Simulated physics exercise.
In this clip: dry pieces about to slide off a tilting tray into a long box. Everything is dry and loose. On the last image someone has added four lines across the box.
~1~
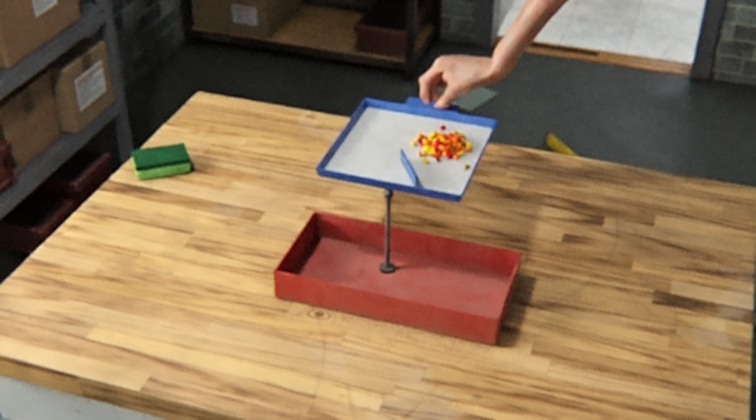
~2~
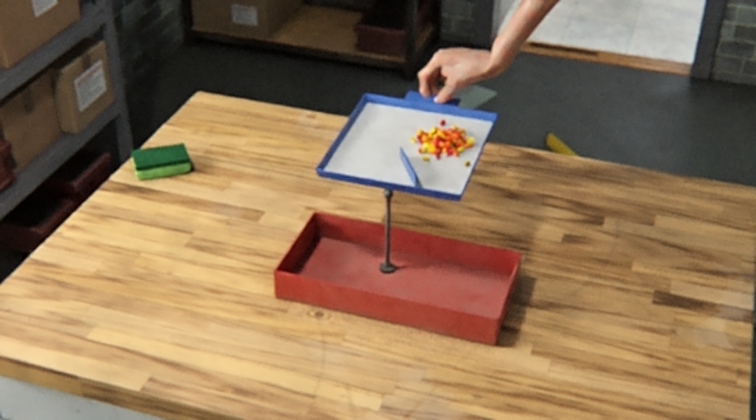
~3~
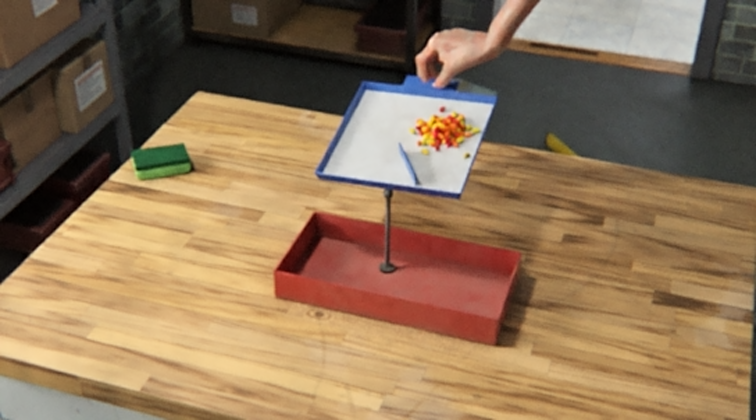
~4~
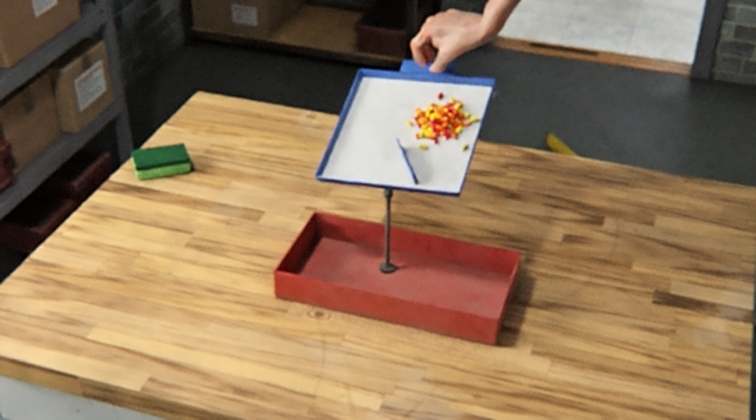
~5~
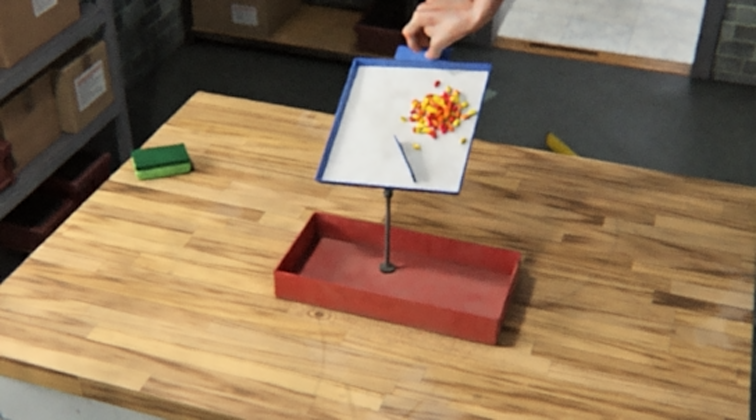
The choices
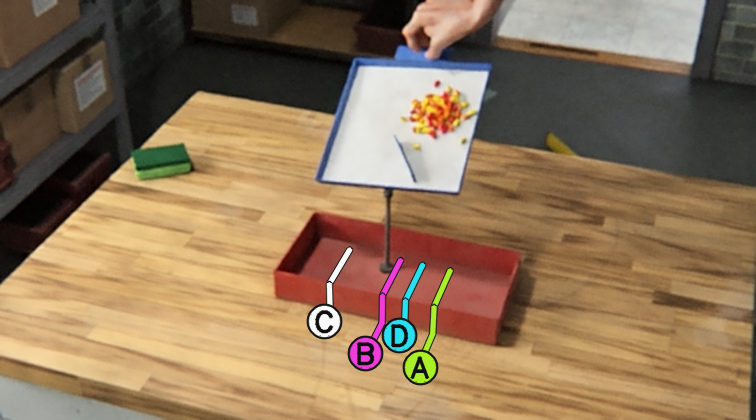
At the start, a hand holds the far edge of a nearly level, blue-rimmed white tray on a post above a long red box, with small red and yellow pieces piled beside a blue fin. The hand steadily raises that edge, tilting the tray toward the viewer, while the pile spreads slightly and the near left corner dips.
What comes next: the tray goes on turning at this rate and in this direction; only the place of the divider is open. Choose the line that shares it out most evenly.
B works best here.
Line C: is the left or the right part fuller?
Right.
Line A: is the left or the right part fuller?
Left.
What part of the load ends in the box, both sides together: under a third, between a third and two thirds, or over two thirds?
About that: Over two thirds.
On the marked copy, line A crosses the front rim at (434, 306); line B crosses the front rim at (382, 294); line C crosses the front rim at (329, 283); line D crosses the front rim at (405, 299).
With A, of what is caught, the whole lot on the left of the divider, none at all on the right.
With B, of what is caught, close to half on the left of the divider, close to half on the right.
With C, of what is caught, a small share on the left of the divider, the bulk on the right.
With D, of what is caught, all but a few on the left of the divider, a small share on the right.
